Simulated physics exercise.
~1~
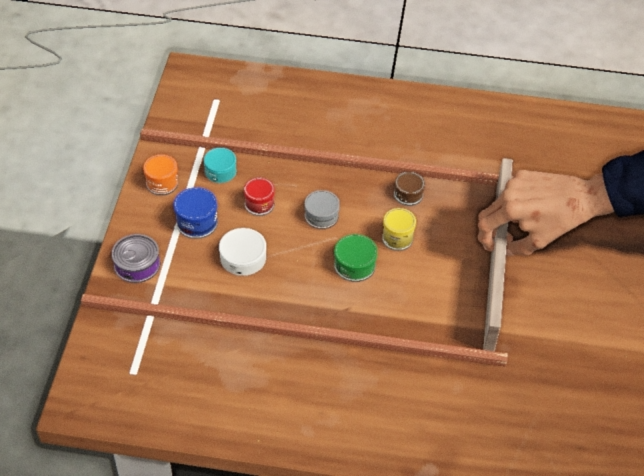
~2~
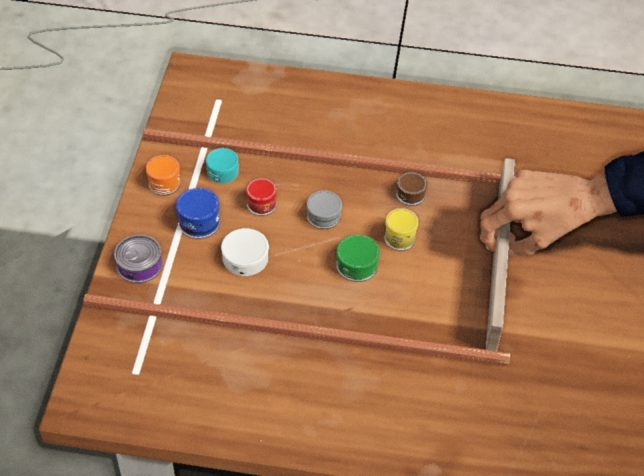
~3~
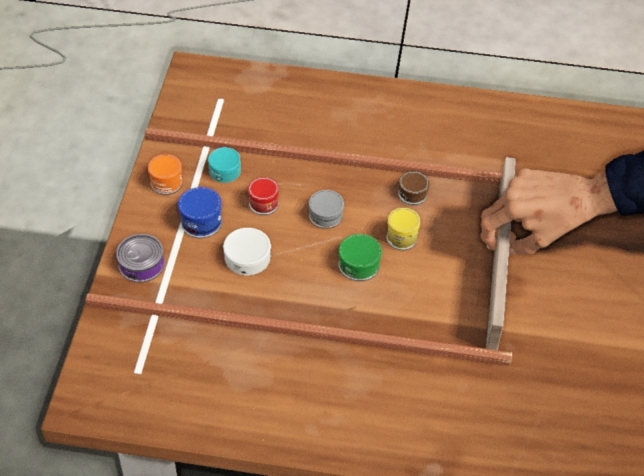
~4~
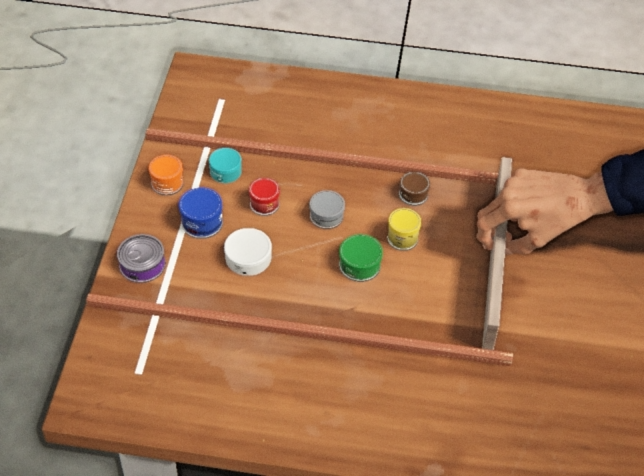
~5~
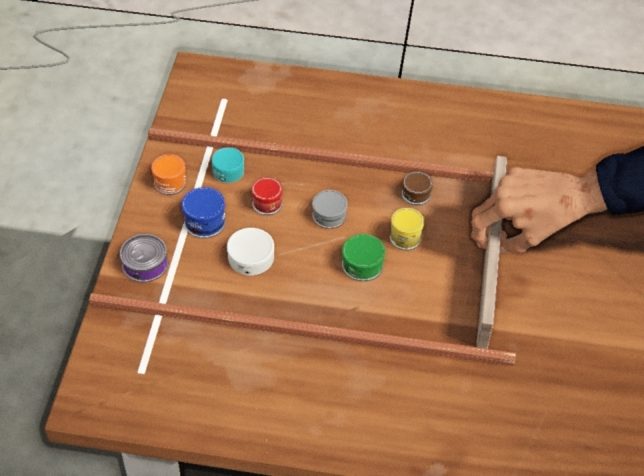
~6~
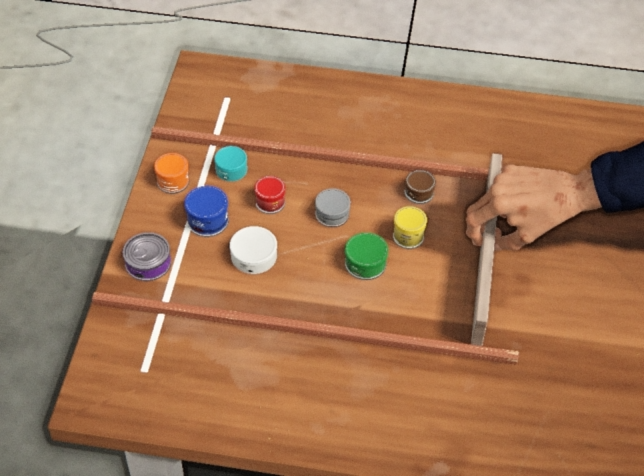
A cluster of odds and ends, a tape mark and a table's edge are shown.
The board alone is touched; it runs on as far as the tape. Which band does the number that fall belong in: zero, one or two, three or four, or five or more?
It belongs in the one or two band.
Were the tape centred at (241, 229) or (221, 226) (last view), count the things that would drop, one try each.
0, then 0.
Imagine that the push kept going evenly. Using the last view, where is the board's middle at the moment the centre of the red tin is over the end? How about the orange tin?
First it's close to (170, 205), next close to (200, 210).
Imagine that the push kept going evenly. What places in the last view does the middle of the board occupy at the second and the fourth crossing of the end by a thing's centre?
First roughly (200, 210), later roughly (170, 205).
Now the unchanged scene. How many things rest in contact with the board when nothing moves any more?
That makes 4.
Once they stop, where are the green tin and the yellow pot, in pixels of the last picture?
Green tin: About (164, 229); yellow pot: About (178, 201).
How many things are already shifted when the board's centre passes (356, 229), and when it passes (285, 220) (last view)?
By then 4, and 6.
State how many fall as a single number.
The exact number is 2.
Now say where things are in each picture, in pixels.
In the first picture, orange tin (161, 175); purple tin (136, 258); blue tin (196, 213); board (498, 252); tape (179, 224).
In the second picture, purple tin (139, 259); grey tin (324, 210).
In the third picture, blue tin (201, 213); white tub (247, 251).
In the fourth picture, orange tin (166, 175); brown tin (414, 189).
In the fifth picture, purple tin (144, 258); red tin (267, 196).
In the sixth picture, orange tin (172, 173); purple tin (147, 257); blue tin (207, 211); board (487, 247); tape (190, 222).
Early on, none off yet; orange tin at rest near (172, 173); purple tin at rest near (147, 257); blue tin at rest near (207, 211).
Finally, the number that fall off is one or two; lost, purple tin and orange tin.
